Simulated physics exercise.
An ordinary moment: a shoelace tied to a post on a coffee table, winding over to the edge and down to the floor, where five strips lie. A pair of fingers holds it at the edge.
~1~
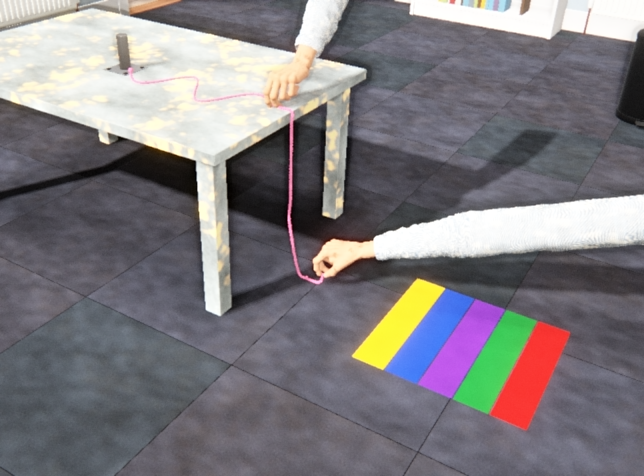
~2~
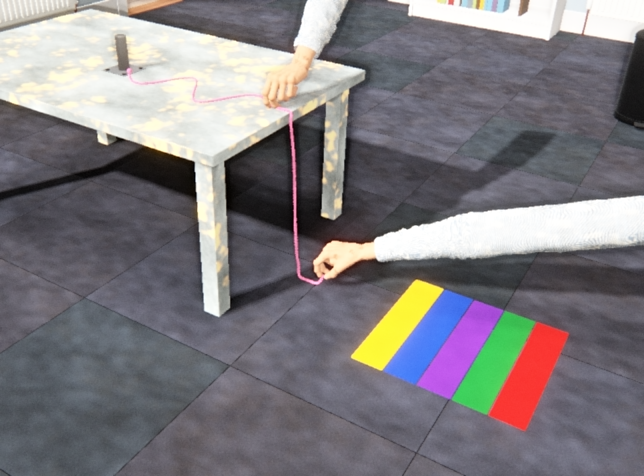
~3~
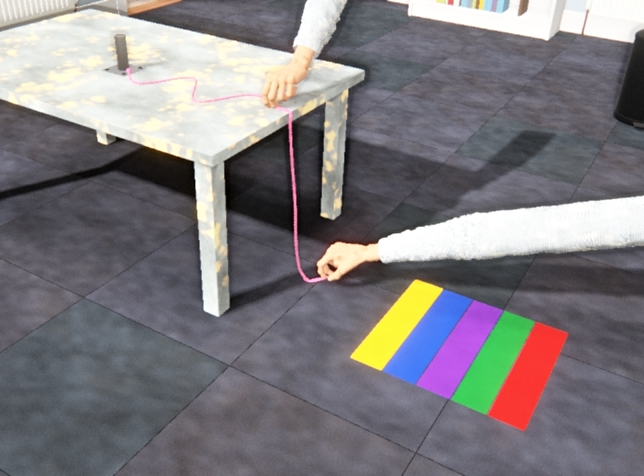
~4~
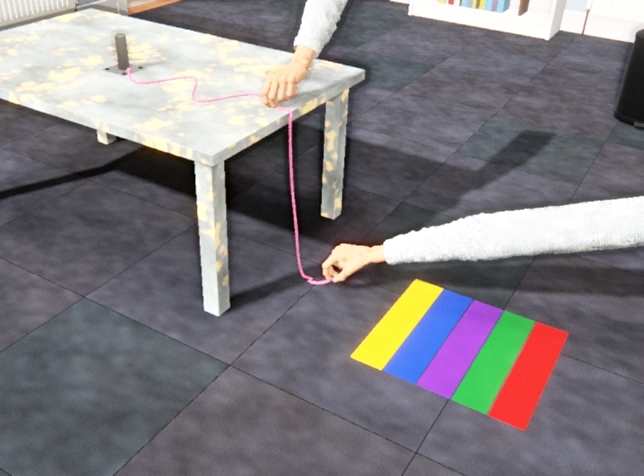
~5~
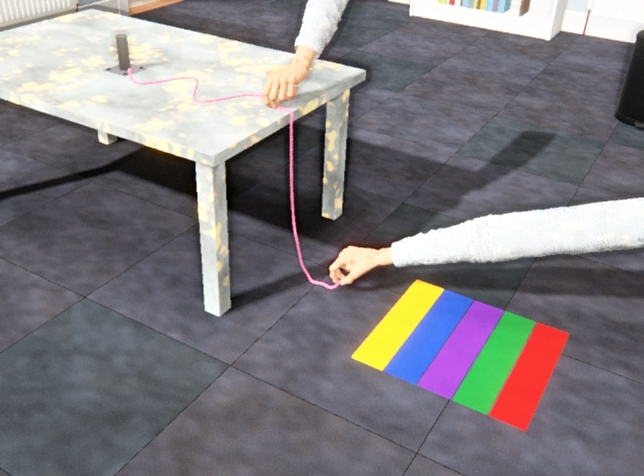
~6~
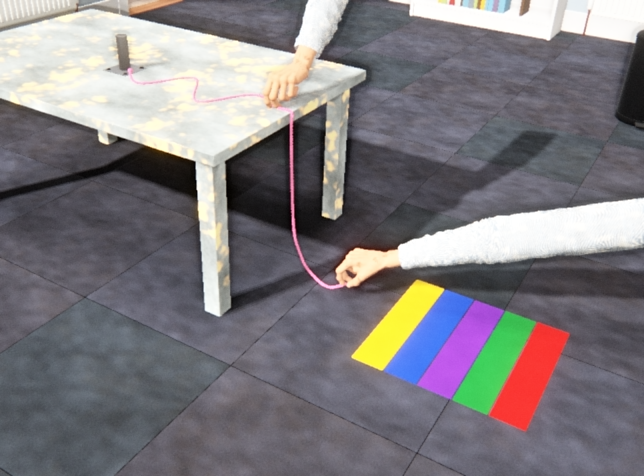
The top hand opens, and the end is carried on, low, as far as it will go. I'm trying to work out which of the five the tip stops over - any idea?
I would say the red one.
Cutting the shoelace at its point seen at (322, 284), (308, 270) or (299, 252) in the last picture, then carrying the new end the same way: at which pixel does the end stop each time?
In order, roughly (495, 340), (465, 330) and (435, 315).
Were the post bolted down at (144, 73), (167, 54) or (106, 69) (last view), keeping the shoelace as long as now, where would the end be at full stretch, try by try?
First close to (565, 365), next close to (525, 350), last close to (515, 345).
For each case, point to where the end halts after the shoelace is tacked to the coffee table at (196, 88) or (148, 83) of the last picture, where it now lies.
In order of the tries, it's near (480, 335) and near (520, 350).
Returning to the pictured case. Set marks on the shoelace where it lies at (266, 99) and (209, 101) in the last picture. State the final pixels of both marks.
They finish close to (325, 148) and close to (275, 108).
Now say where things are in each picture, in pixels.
In the first frame, end (323, 274); yellow (380, 347); blue (413, 360); purple (446, 373); green (481, 388); red (518, 402).
In the second frame, end (323, 275); shoelace through (136, 83) (196, 83) (226, 99) (282, 109) (295, 184) (296, 250).
In the third frame, end (327, 277).
In the fourth frame, end (332, 278); shoelace through (136, 82) (196, 83) (226, 98) (282, 109) (292, 183) (297, 250).
In the fifth frame, end (339, 281).
In the sixth frame, end (346, 283); shoelace through (137, 83) (197, 83) (227, 98) (283, 109) (292, 183) (299, 251).
Soon after, end near (478, 333); over purple.
Then, end near (513, 346); over green.
At full stretch, end near (535, 354); over red. It gets as far as the red strip.
